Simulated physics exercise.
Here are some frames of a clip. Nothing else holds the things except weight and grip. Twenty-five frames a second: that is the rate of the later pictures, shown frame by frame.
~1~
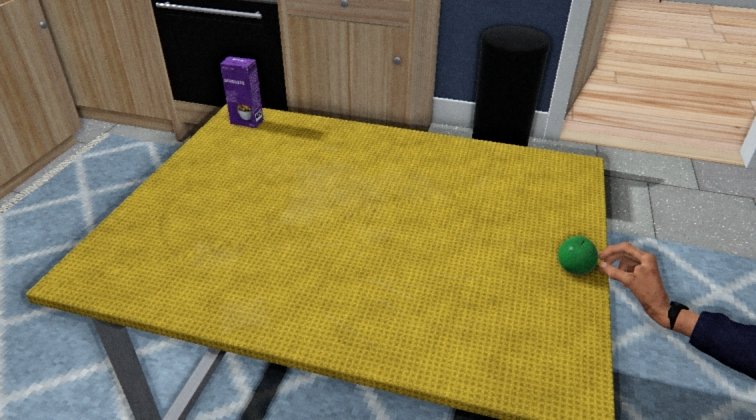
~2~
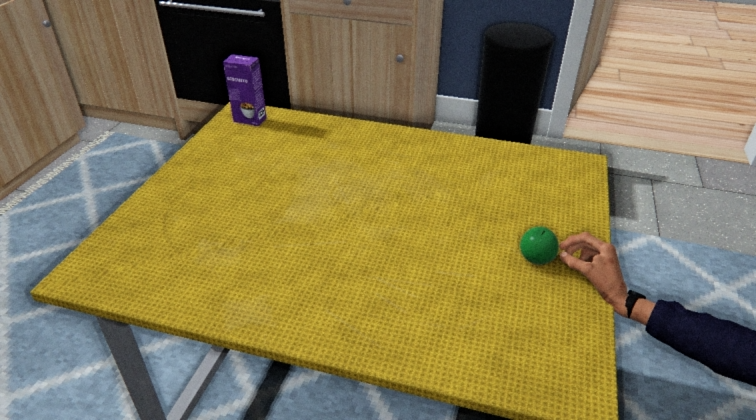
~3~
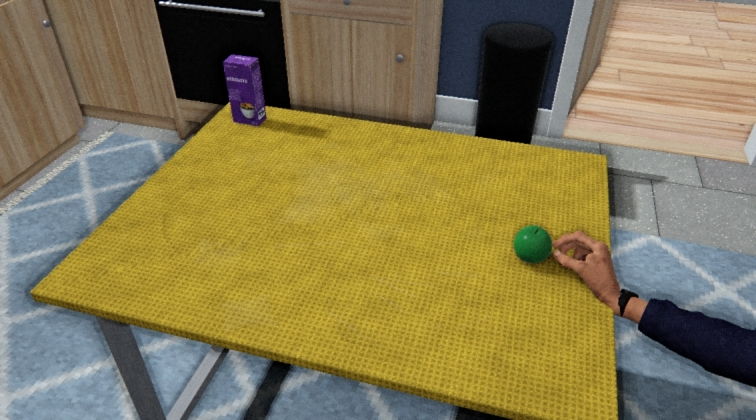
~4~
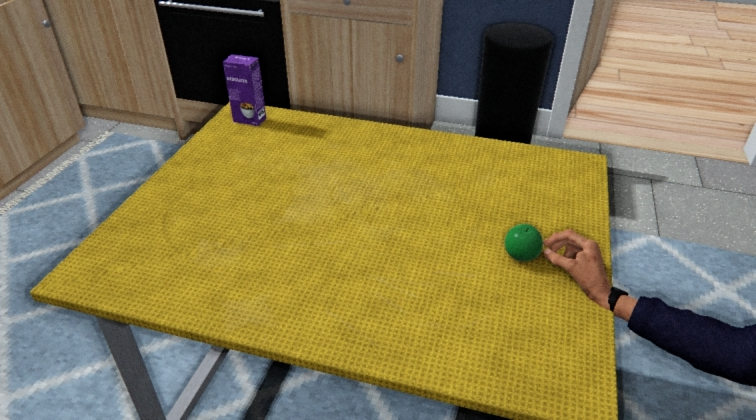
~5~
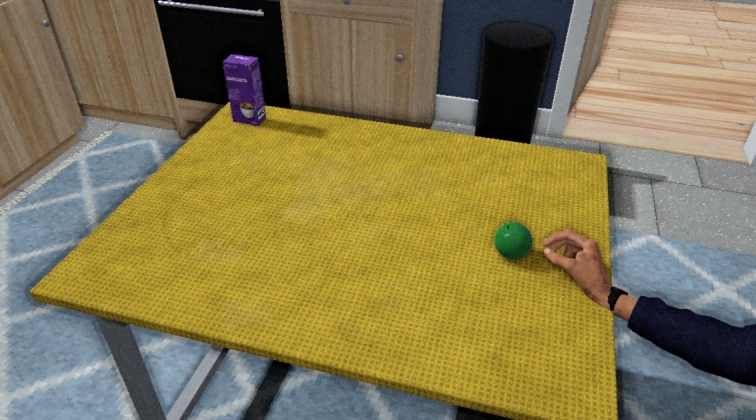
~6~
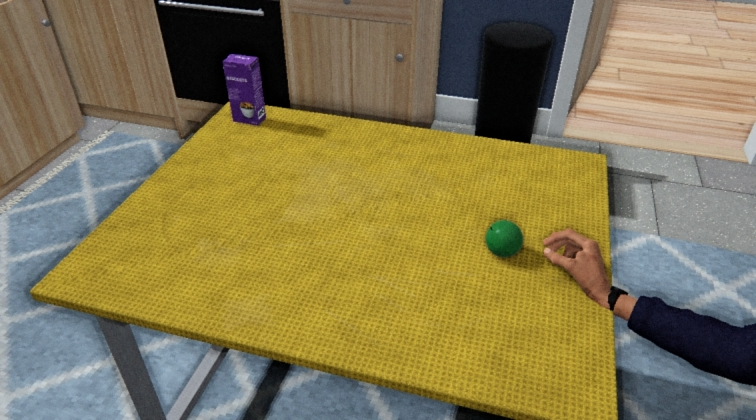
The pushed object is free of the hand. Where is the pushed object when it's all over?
Topside.
Then, 0.20 s on from there, green apple shifted about its own width near (467, 232).
Then, 0.30 s on from there, green apple shifted well along near (452, 230).
In the end, moved from the start, green apple. At the end, from the last picture's camera, green apple near (430, 225).
